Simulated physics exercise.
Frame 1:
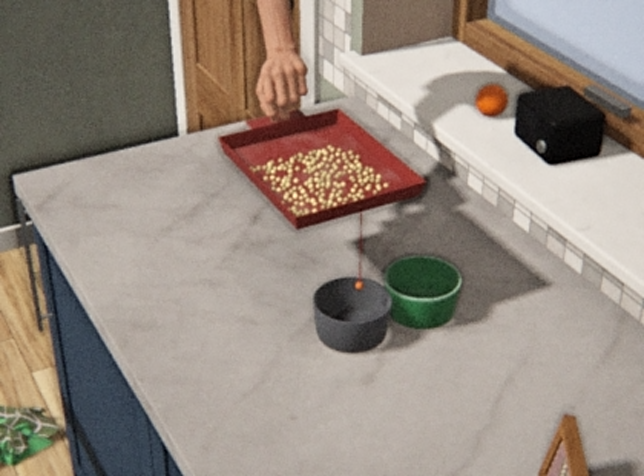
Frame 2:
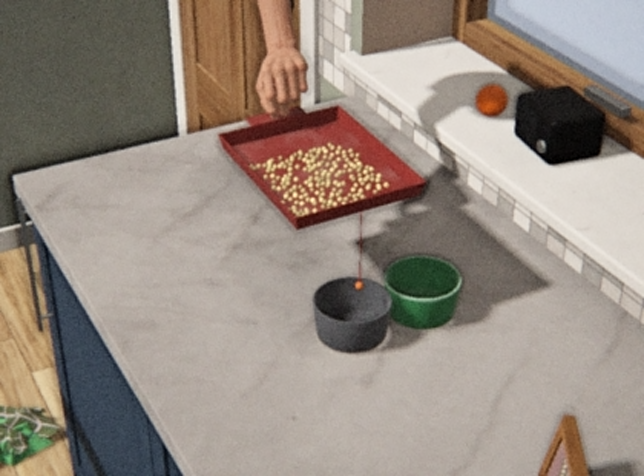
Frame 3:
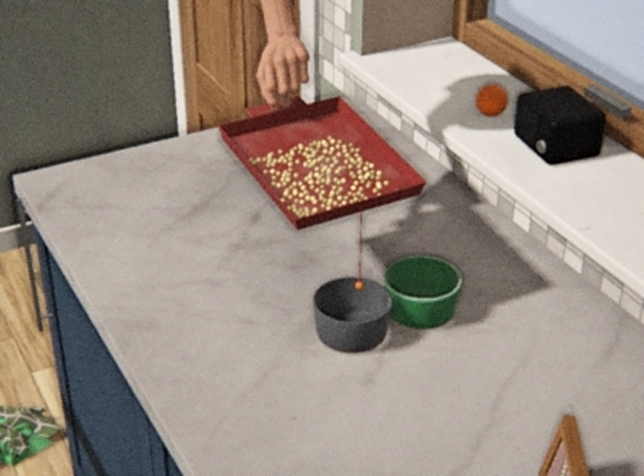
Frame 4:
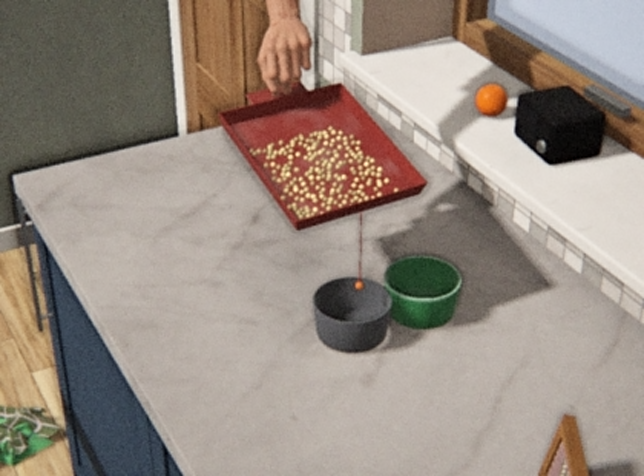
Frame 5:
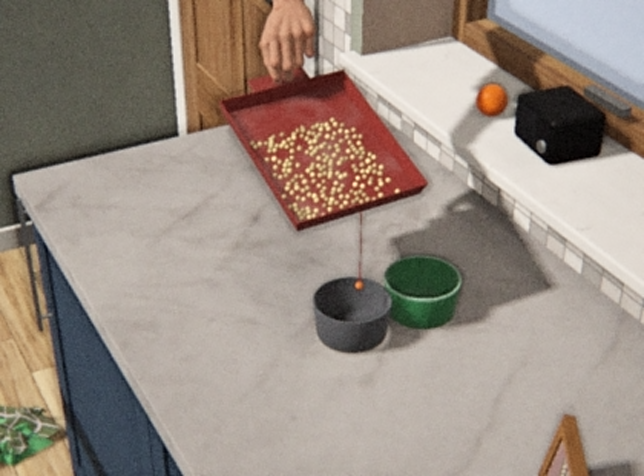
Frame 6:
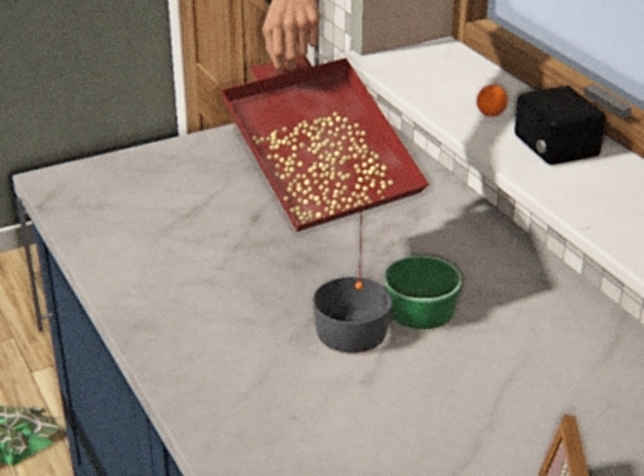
A kitchen with a pale marble-patterned counter is seen from above at an angle, with a wooden door behind and a white window ledge at right. A hand grips the far end of a red tray of pale yellow beans above a grey dish and a green one to its right, a small orange bead hanging on a thread from the tray's near edge. The hand steadily raises the far end, steepening the tray, and the beans shift slightly while the camera stays still.
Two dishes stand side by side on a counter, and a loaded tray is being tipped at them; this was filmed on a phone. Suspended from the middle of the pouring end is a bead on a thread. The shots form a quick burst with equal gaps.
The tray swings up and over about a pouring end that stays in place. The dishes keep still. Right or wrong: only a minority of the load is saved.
Right, only a minority is saved.
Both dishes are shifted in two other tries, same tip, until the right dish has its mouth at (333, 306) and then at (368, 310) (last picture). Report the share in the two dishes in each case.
In order, 30 % and 90 %.
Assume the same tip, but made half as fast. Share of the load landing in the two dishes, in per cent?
I'd put it near 20 per cent.
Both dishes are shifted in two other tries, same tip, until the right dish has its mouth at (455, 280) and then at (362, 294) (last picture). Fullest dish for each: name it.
Left side first, Left side second.
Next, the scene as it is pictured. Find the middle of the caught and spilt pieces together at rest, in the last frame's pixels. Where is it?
Resting centre, last frame: Roughly (362, 368).
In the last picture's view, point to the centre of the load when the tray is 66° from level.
Mark it at roughly (345, 210) in the final frame.
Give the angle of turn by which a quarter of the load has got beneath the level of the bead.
Tilt: Around 110 degrees.
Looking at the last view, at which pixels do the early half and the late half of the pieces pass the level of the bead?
Around (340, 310) and then (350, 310).
Soon, tray tipped steeply; nearly all on the tray; a stray few in the air.
A while on, tray tipped past a quarter turn; about half on the tray; a stray few in the left dish; a small part outside both; about a third in the air.
Towards the end, tray tipped past a quarter turn; about a quarter in the left dish; most outside both.
Finally, tray tipped past a quarter turn; about a quarter in the left dish; none in the right dish; most outside both.
